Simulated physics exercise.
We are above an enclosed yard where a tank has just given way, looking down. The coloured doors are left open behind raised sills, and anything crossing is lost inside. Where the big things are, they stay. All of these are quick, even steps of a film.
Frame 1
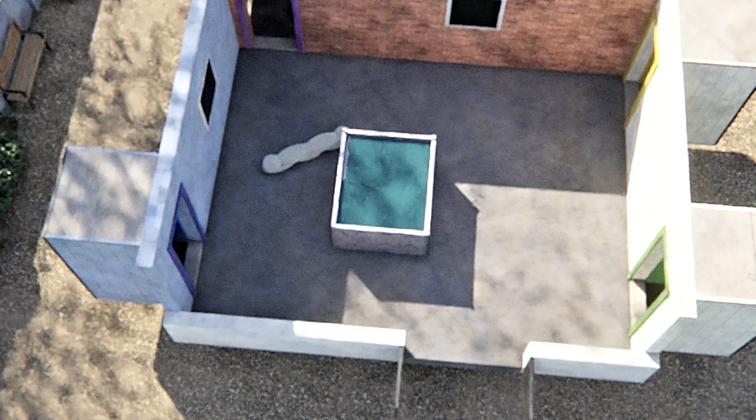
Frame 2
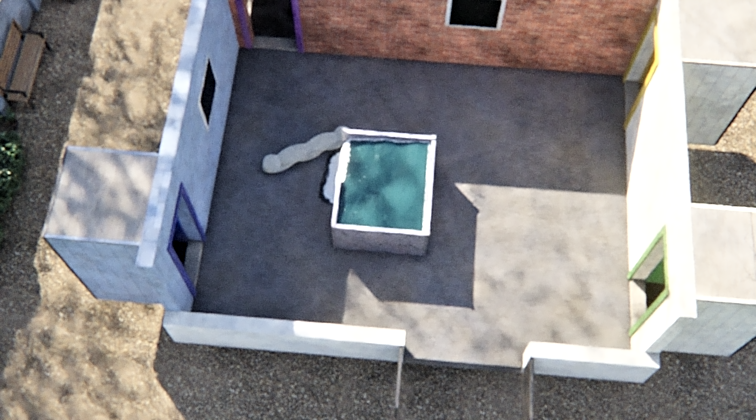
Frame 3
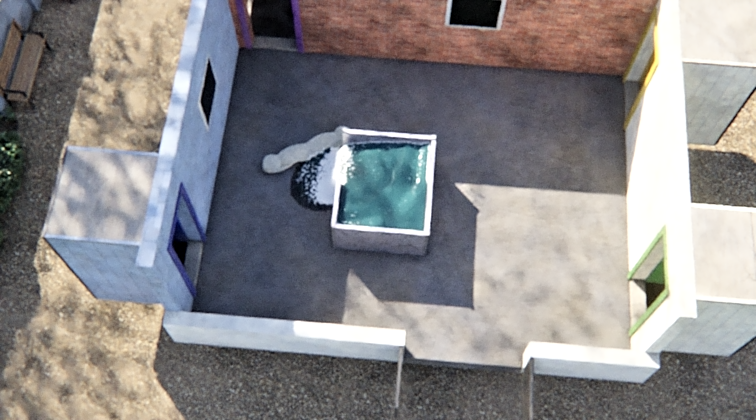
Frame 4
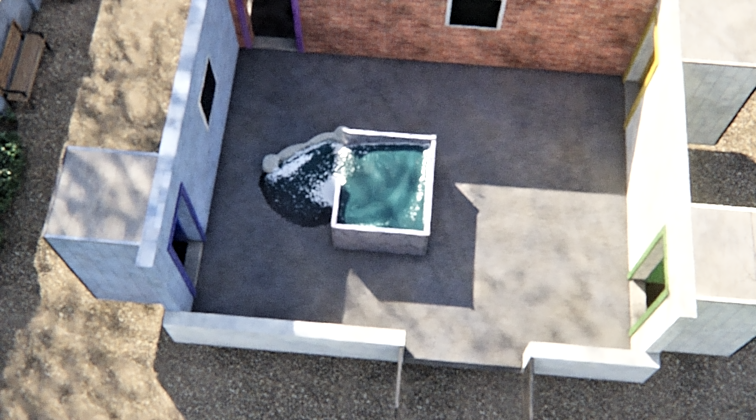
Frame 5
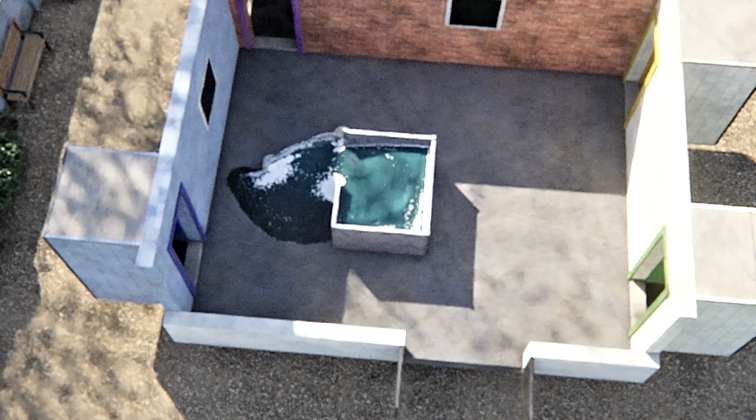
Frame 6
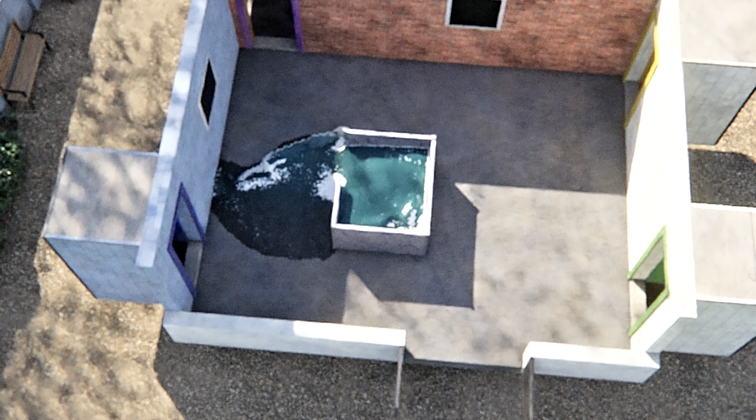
The footage shows a walled yard from above, where water pours from the left side of a square tank, foams along a pale, wavy low barrier, then covers it and spreads across the dark floor to the left wall.
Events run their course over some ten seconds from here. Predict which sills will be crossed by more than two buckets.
My prediction: Purple door: Too much water; green door: Little enough water; blue door: Too much water; yellow door: Little enough water.
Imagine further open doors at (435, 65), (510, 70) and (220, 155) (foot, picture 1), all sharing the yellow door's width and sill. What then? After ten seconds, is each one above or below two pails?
In order: Falls short, falls short, exceeds it.
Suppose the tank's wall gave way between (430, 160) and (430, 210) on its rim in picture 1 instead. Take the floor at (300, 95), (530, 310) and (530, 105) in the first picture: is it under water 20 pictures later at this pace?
Point by point: Untouched, swamped and swamped.
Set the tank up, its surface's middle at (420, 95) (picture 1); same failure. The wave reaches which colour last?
The door marked yellow, that's the one.
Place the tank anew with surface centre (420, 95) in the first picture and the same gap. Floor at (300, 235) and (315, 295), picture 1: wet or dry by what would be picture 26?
Points in order: Inundated; inundated.
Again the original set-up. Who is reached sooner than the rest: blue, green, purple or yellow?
I'd say it's the one in blue.
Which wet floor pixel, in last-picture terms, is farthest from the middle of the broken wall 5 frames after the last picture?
The wet edge reaches furthest near (192, 314).
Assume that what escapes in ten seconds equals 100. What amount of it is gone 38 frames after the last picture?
It should be close to 80 percent by then.
A moment on, water covers 20 % of the floor; the purple door not reached, the green door not reached, the blue door wet at the sill, nothing in, the yellow door not reached.
Next, water covers 30 % of the floor; the purple door wet at the sill, nothing in, the green door not reached, the blue door under two buckets in, the yellow door not reached.
Then, water covers 45 % of the floor; the purple door over two buckets in, the green door not reached, the blue door over two buckets in, the yellow door not reached.
Later, water covers 80 % of the floor; the purple door over two buckets in, the green door wet at the sill, nothing in, the blue door far over two buckets in, the yellow door not reached.
In the end, water covers 95 % of the floor; the purple door over two buckets in, the green door under two buckets in, the blue door far over two buckets in, the yellow door wet at the sill, nothing in.
